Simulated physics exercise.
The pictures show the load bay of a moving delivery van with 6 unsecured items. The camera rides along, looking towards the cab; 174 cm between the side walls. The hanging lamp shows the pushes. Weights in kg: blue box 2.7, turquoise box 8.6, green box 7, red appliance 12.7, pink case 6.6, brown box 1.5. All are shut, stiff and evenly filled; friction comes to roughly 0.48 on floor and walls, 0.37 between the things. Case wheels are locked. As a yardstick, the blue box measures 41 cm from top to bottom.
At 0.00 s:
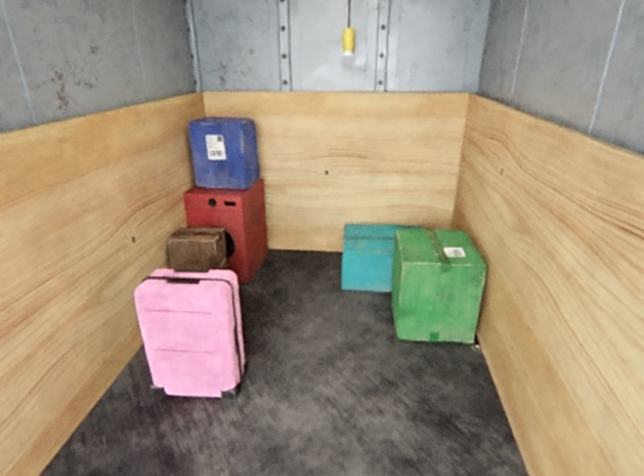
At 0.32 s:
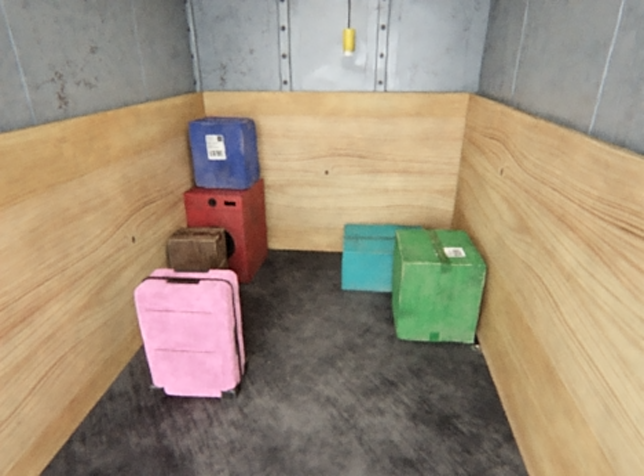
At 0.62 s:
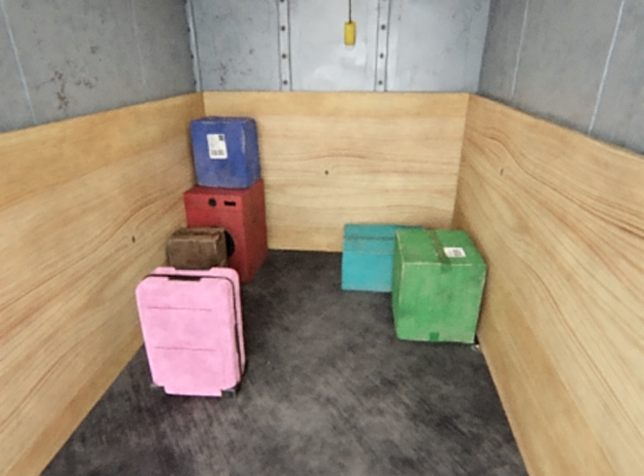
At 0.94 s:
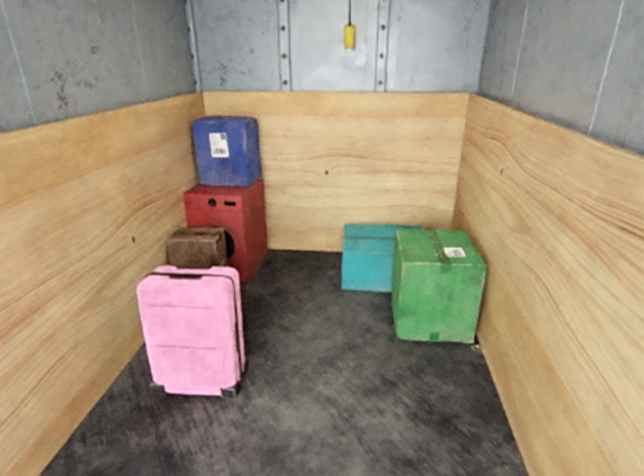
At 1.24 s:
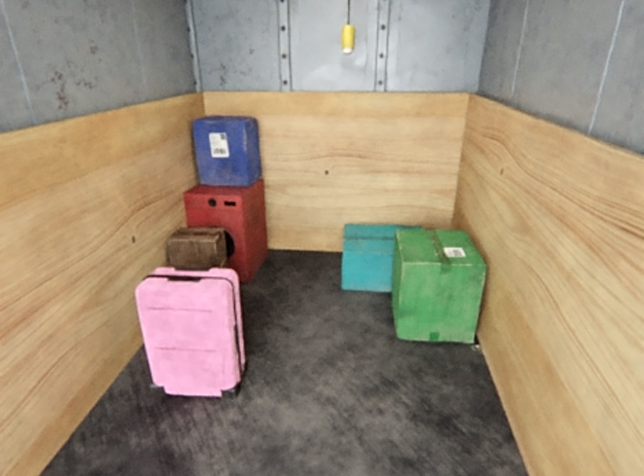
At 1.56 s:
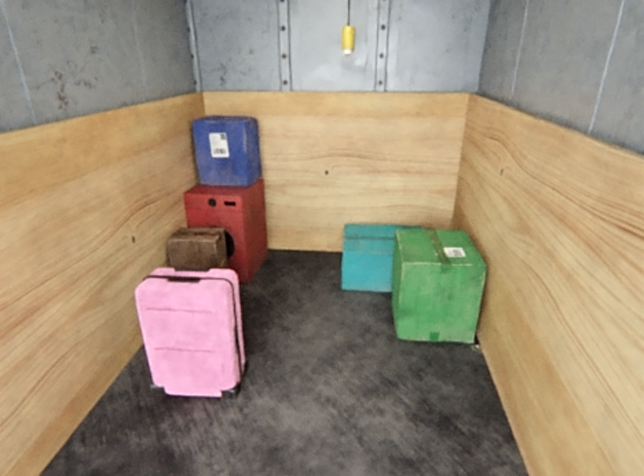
At the start, a blue box sits on a red item beside a brown box and a pink case, across from turquoise and green boxes in a load bay. The blue box then shifts slightly right while the yellow hanging lamp moves a little, and afterwards the blue box stays in its new position.
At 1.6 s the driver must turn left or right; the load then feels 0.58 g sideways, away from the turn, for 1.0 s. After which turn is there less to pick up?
Turn right.
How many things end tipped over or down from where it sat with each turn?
Left: 1; right: 0.
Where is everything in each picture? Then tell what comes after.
Smooth; blue box (226, 152); turquoise box (384, 256), in the first frame.
Push 0.37 g forwards; pink case (195, 334); brown box (201, 267), in the second frame.
Push 0.42 g forwards; green box (432, 283); red appliance (230, 228), in the third frame.
Smooth; blue box (229, 150) shifted 6 cm; pink case (196, 331), in the fourth frame.
Smooth; blue box (229, 150) shifted 6 cm; green box (432, 283), in the fifth frame.
Smooth; blue box (229, 150) shifted 6 cm; turquoise box (384, 256), in the sixth frame.
Turning left. Around 2.16 s, push 0.58 g right; blue box shifted 15 cm near (250, 151); turquoise box shifted 5 cm near (392, 257); pink case shifted 8 cm.
Around 2.56 s, push 0.09 g right; blue box now down from where it sat; turquoise box shifted 21 cm near (415, 257); pink case shifted 29 cm.
Around 3.36 s, smooth; turquoise box shifted 21 cm near (415, 257); pink case shifted 31 cm; brown box shifted 29 cm.
Finally (4.2 s), down from where it sat, blue box; not toppled but over 15 cm from the start, turquoise box, red appliance, pink case and brown box; the last one still in place (within 15 cm). In the last view, blue box near (325, 241), turquoise box near (415, 257).
Turning right instead, nothing is lost, 0 of 6 in all.
